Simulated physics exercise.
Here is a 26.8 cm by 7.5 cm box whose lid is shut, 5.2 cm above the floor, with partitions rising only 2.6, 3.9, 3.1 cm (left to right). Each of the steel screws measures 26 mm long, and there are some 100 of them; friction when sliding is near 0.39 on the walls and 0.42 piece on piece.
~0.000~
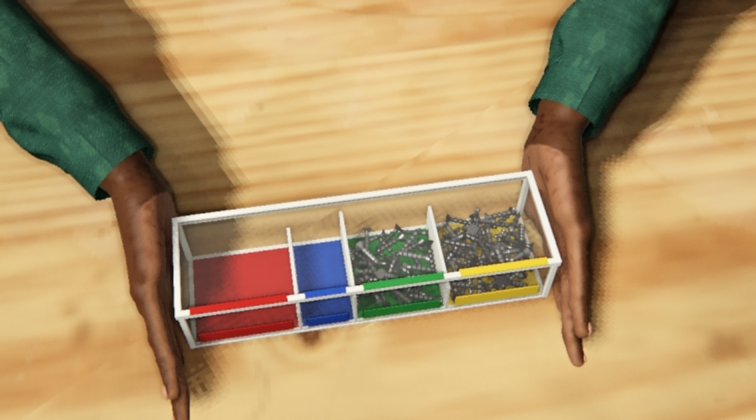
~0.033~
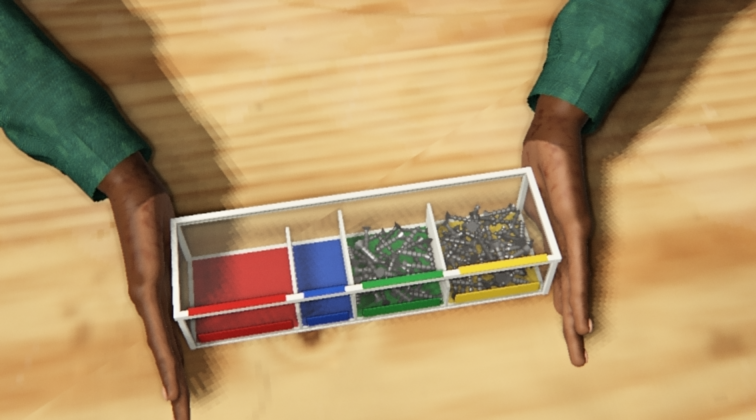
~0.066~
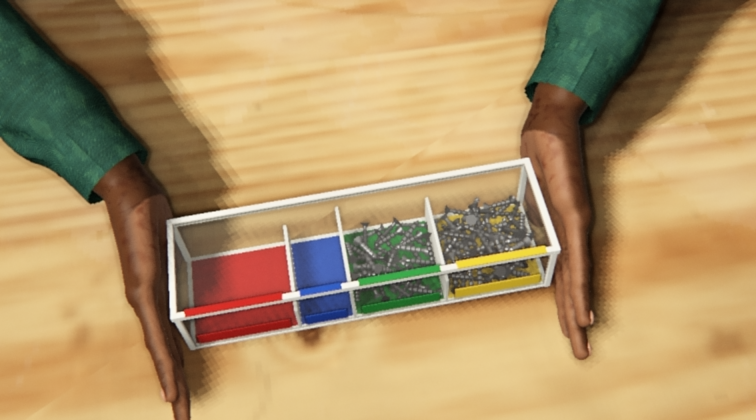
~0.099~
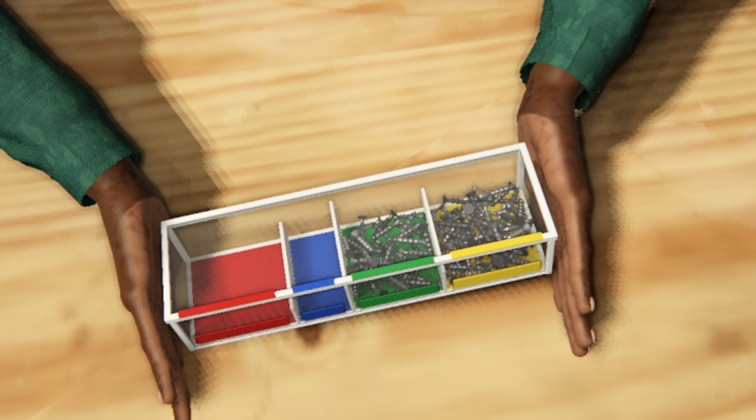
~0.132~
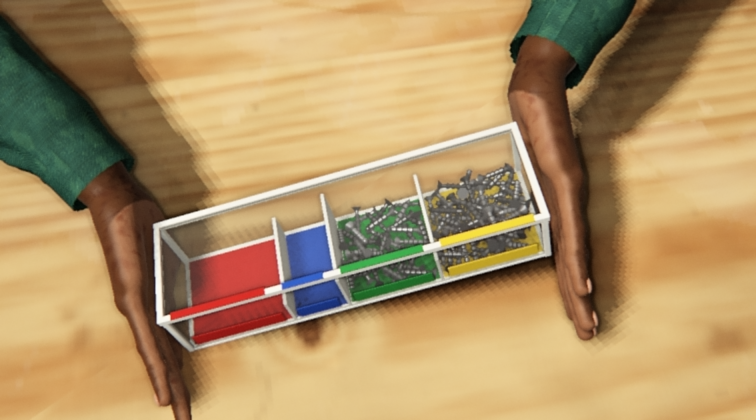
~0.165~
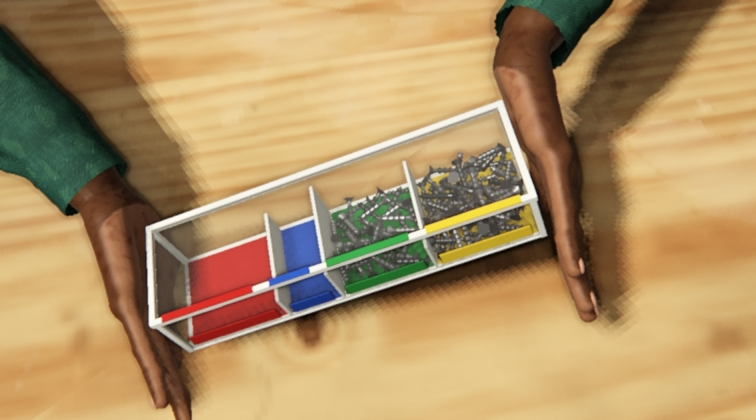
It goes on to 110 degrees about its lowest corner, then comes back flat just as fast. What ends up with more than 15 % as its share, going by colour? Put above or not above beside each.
Red: Not above; blue: Not above; green: Above; yellow: Above.
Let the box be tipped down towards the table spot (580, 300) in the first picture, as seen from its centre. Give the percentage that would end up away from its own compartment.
My best guess is some 30 per cent.
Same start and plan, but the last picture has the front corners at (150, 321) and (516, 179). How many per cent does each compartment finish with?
Red 5 %; blue 0 %; green 60 %; yellow 35 %.
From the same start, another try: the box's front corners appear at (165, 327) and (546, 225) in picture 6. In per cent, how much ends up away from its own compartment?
In that case about 30 percent.
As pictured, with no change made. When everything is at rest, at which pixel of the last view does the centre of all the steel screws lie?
About (395, 266).
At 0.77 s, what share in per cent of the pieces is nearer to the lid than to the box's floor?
Some 80 per cent.
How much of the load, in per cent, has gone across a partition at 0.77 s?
15 %.
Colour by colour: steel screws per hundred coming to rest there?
The red one gets 0, the blue one 0, the green one 55 and the yellow one 40.
Then, at 0.77 s, tilt 110 degrees; green 50 %, yellow 45 %.
After 1.17 s, tilt 48 degrees; green 55 %, yellow 45 %.
After 1.66 s, tilt 0 degrees; green 55 %, yellow 40 %.
At rest (2.2 s), red 0 %, blue 0 %, green 55 %, yellow 40 %.
